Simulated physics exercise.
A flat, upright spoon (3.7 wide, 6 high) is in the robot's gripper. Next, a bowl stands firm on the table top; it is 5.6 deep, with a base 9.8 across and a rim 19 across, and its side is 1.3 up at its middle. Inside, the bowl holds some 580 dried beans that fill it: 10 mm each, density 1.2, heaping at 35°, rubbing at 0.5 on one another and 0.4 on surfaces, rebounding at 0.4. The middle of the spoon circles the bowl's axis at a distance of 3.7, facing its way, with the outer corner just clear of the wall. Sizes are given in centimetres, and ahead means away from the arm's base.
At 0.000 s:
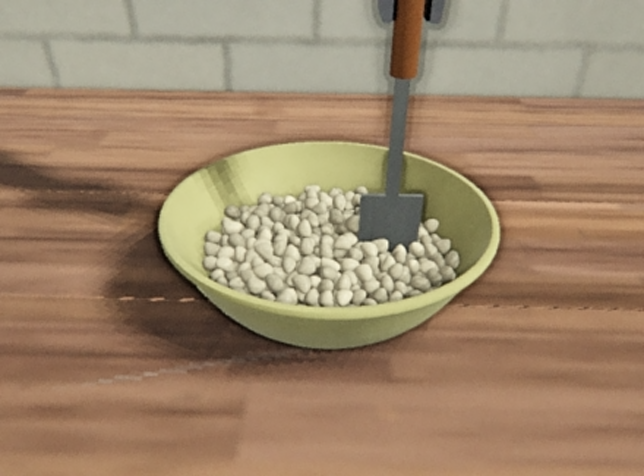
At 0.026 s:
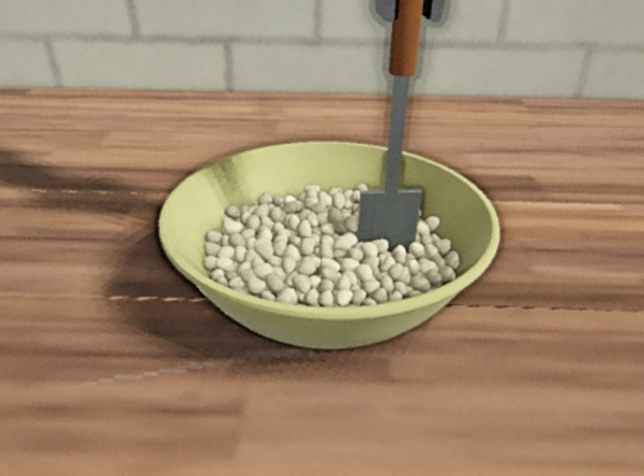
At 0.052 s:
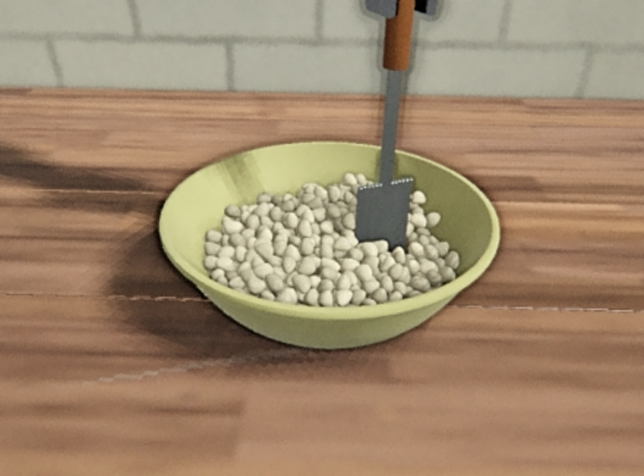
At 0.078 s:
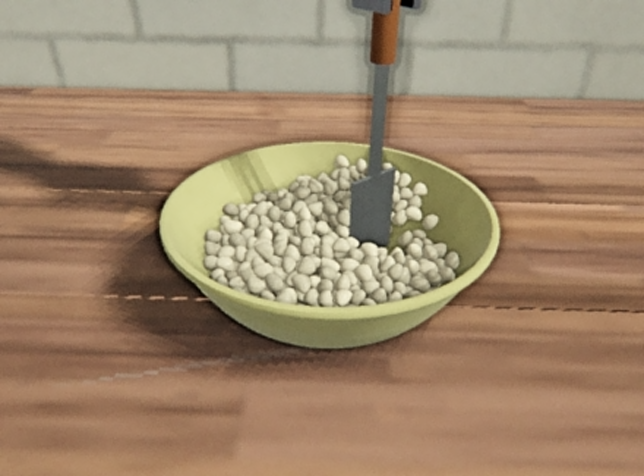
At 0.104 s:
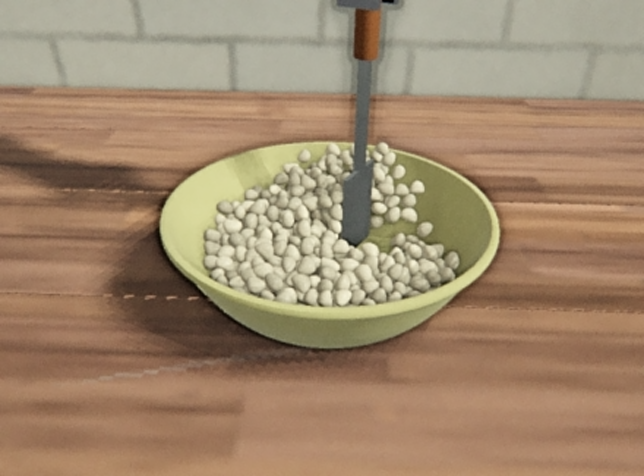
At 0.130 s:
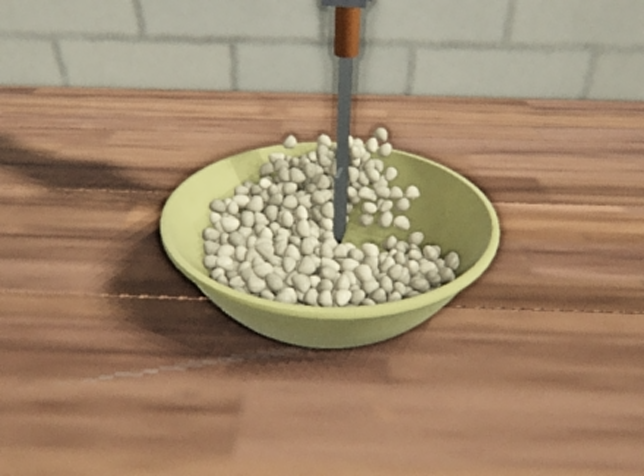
To begin with, an upright spatula-like tool with an orange-brown handle, held by a gripper, stands in pale beans inside a green bowl on a wooden surface. It then sweeps leftward, turning until its flat blade looks edge-on, while beans heap up higher at the bowl's back, some rising above the rim.
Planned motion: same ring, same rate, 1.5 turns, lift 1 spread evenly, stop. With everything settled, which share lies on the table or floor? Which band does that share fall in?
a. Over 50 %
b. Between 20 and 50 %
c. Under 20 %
c, under 20 %.
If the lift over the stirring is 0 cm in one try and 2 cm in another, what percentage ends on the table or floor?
I'd reckon around 15 and 10 per cent.
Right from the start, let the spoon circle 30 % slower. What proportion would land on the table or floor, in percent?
0 per cent.
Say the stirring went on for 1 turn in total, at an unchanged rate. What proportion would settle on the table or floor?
Close to 5 in a hundred.
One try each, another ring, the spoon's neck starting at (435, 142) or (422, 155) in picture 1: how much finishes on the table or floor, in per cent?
25 and 30 per cent.
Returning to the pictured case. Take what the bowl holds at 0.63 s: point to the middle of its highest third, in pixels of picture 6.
Top-third centre at approx. (352, 203).
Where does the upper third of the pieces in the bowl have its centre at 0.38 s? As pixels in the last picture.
I'd point to somewhere close to (323, 276).
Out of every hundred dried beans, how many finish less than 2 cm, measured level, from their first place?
About 0 percent.
By 0.38 s, 258° round, highest piece 9 above the table; 547 in the bowl, 15 on the table or floor, 13 in flight or on the tool.
By 0.63 s, 76° round, highest piece 7 above the table; 525 in the bowl, 48 on the table or floor, 2 in flight or on the tool.
By 0.95 s, 180° round, highest piece 6 above the table; 521 in the bowl, 53 on the table or floor, 1 in flight or on the tool.
By 1.65 s, 180° round, highest piece 6 above the table; 521 in the bowl, 54 on the table or floor.
Final count, 521 in the bowl, 54 on the table or floor. That is 9 % on the table or floor.
